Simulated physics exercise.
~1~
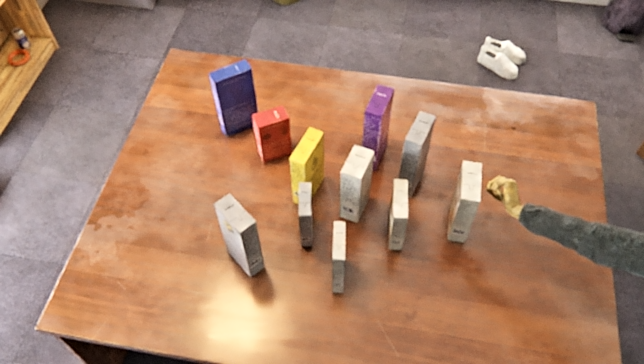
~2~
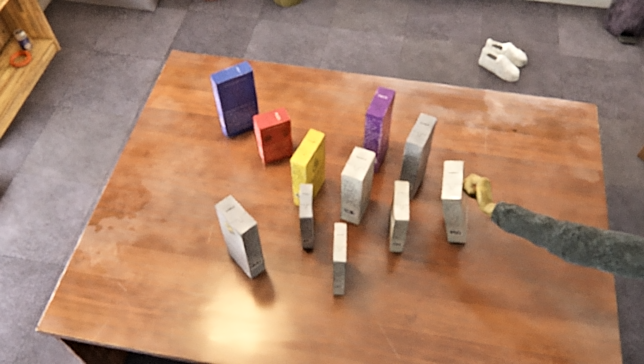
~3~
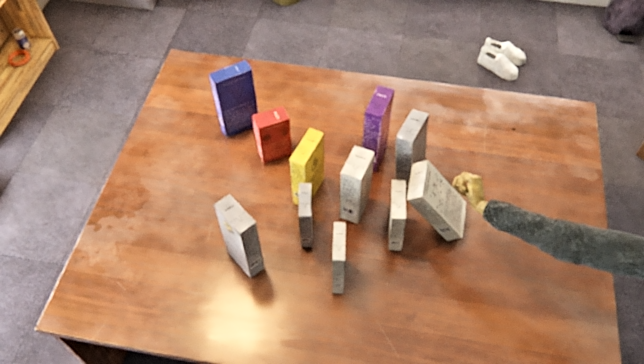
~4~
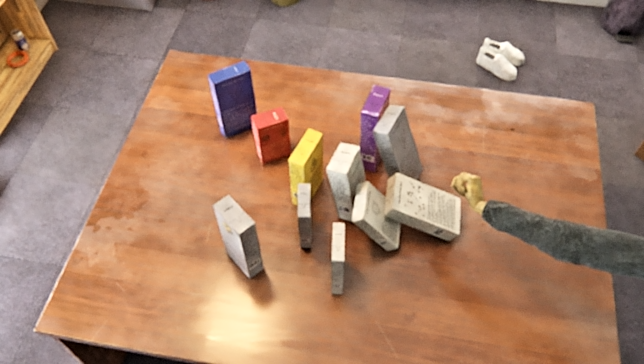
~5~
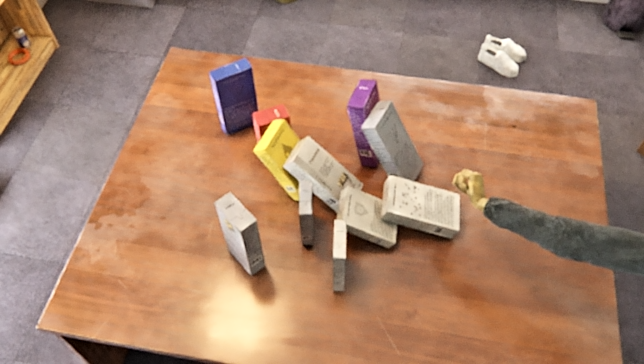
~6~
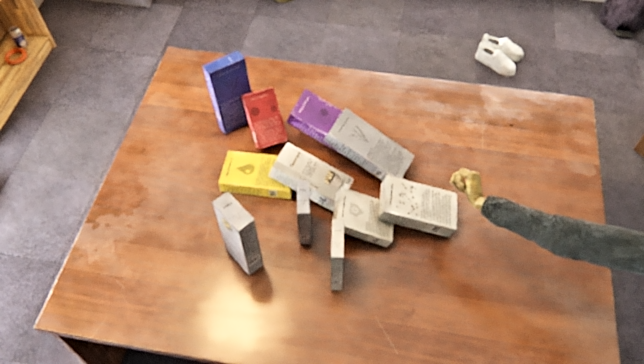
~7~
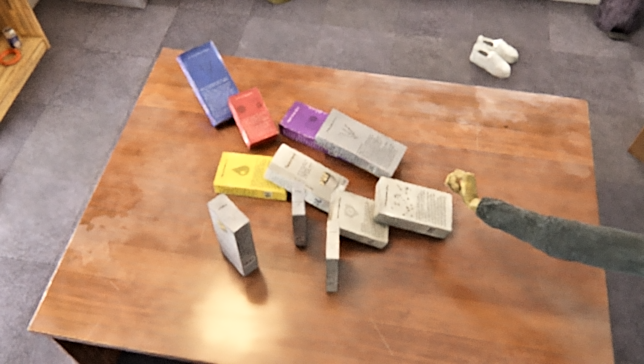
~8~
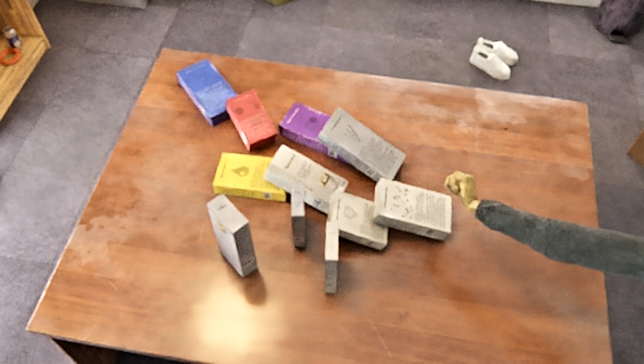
A hand tips one box leftward, toppling yellow, purple, red and blue boxes; three stay standing.
